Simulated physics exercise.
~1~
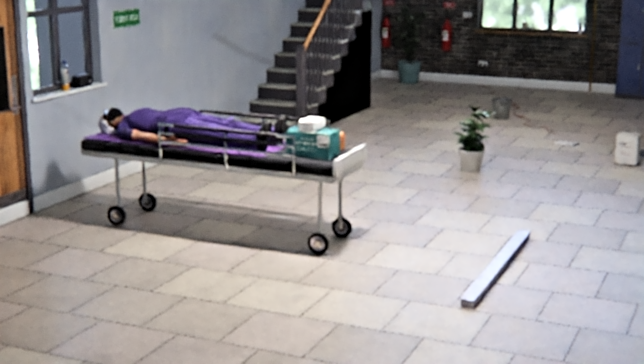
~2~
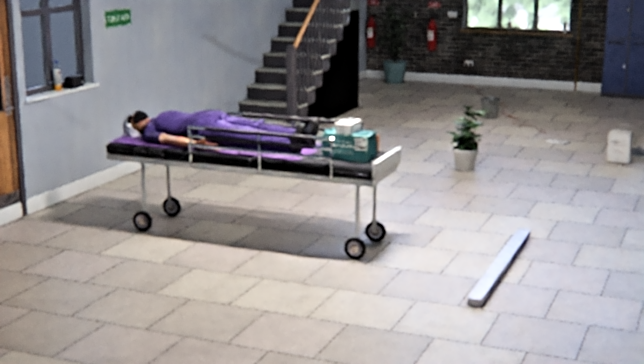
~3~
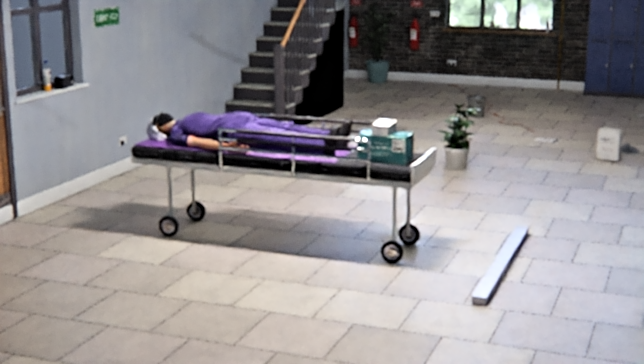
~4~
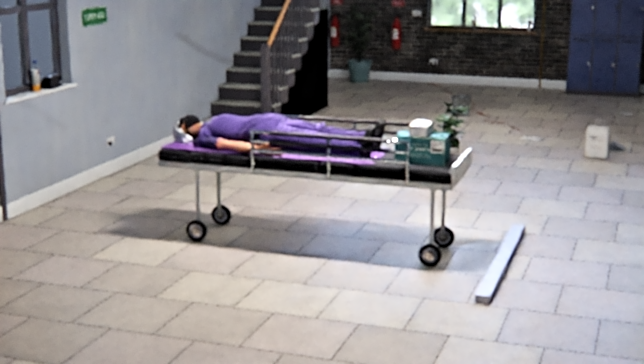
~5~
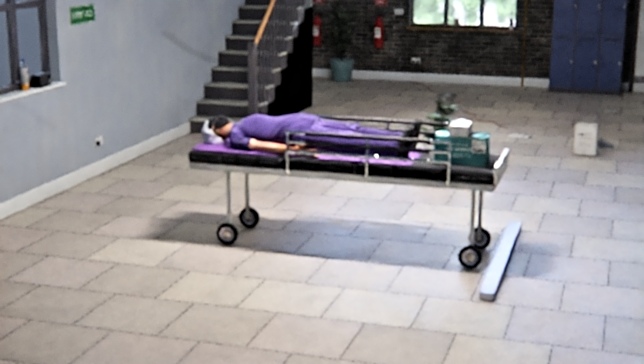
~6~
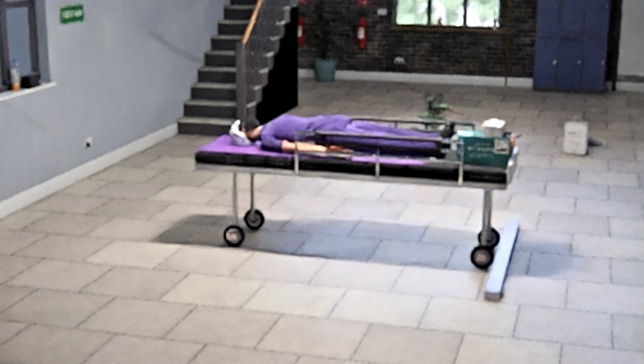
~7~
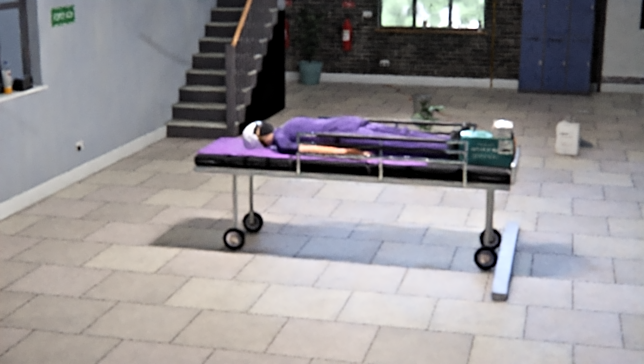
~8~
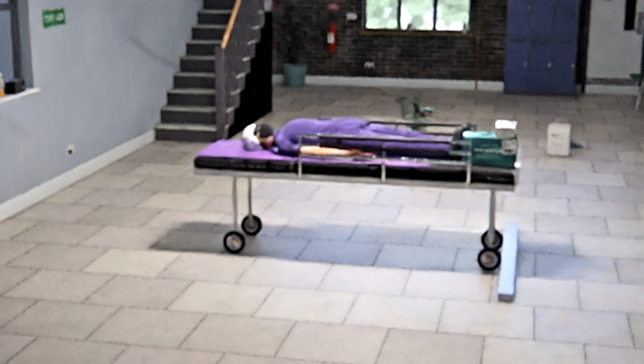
A stretcher carrying a purple-clad person rolls right and stops at a low sill.
